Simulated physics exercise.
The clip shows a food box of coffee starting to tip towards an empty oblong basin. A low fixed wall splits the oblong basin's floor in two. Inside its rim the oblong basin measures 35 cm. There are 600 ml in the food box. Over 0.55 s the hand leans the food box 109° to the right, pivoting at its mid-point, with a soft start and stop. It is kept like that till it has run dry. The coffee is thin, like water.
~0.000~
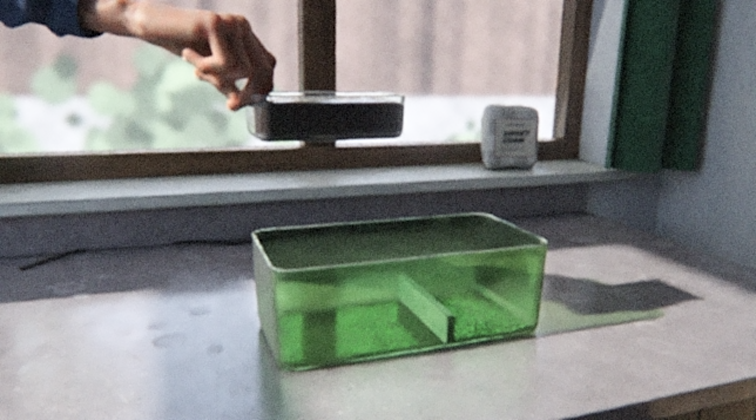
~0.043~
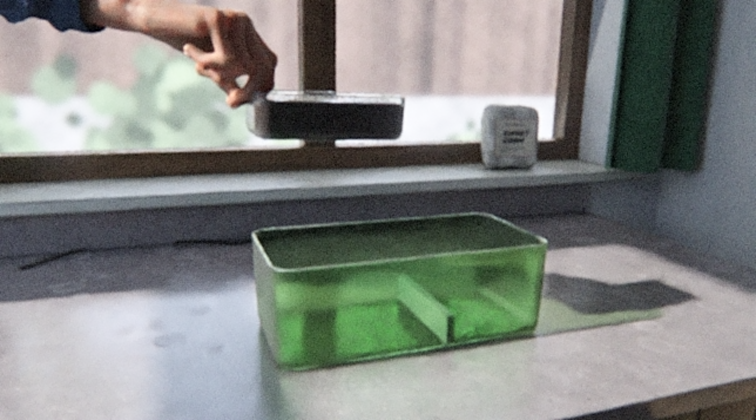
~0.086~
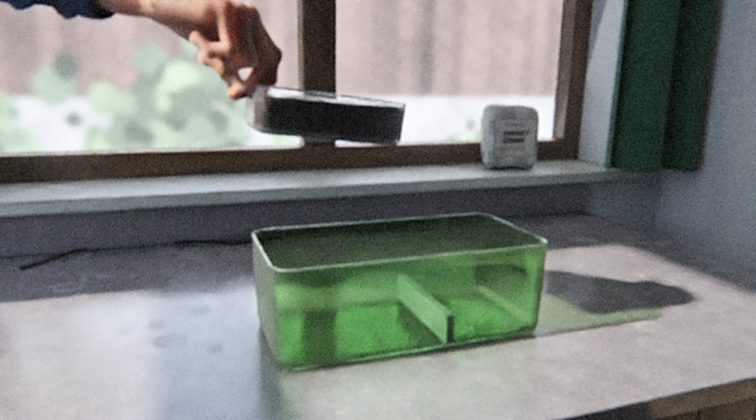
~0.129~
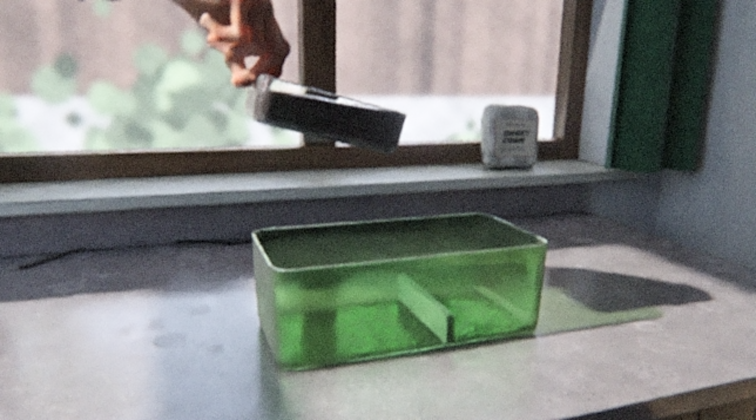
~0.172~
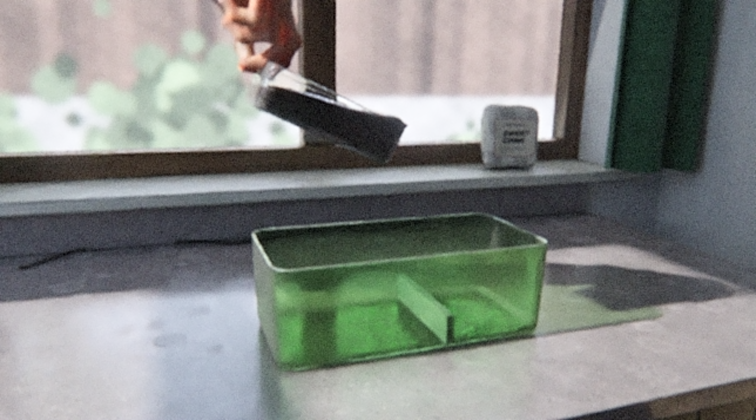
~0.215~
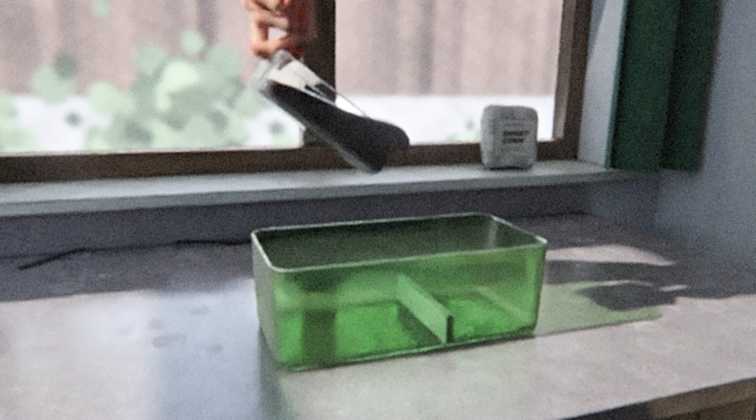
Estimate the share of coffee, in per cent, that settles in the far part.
The far part has some 57 per cent.
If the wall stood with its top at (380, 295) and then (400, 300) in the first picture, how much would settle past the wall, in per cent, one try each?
In turn about 75 and 70 per cent.
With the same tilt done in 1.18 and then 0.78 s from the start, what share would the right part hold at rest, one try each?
First 70, then 70 per cent.
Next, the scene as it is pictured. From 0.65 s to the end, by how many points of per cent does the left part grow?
Some 14 per cent.
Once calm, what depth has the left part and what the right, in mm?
Some 6 mm on the left and 16 mm on the right.
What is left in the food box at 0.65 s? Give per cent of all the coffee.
Near 1 in a hundred.
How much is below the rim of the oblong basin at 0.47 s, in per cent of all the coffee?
About 64 per cent.
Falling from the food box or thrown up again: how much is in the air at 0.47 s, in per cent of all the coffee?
Some 28 per cent.
Then, 0.47 s in, the tilt is 103° and 8 per cent is still to pour, 23 is left of the wall and 42 right of it.
Then, 0.65 s in, the tilt is 109° and 1 per cent is still to pour, 27 is left of the wall and 60 right of it.
Then, 0.84 s in, the tilt is 109° and 0 per cent is still to pour, 37 is left of the wall and 59 right of it.
Then, 1.05 s in, the tilt is 109° and 0 per cent is still to pour, 40 is left of the wall and 57 right of it.
Finally, 40 per cent lies left of the wall, 57 right of it and 3 outside.
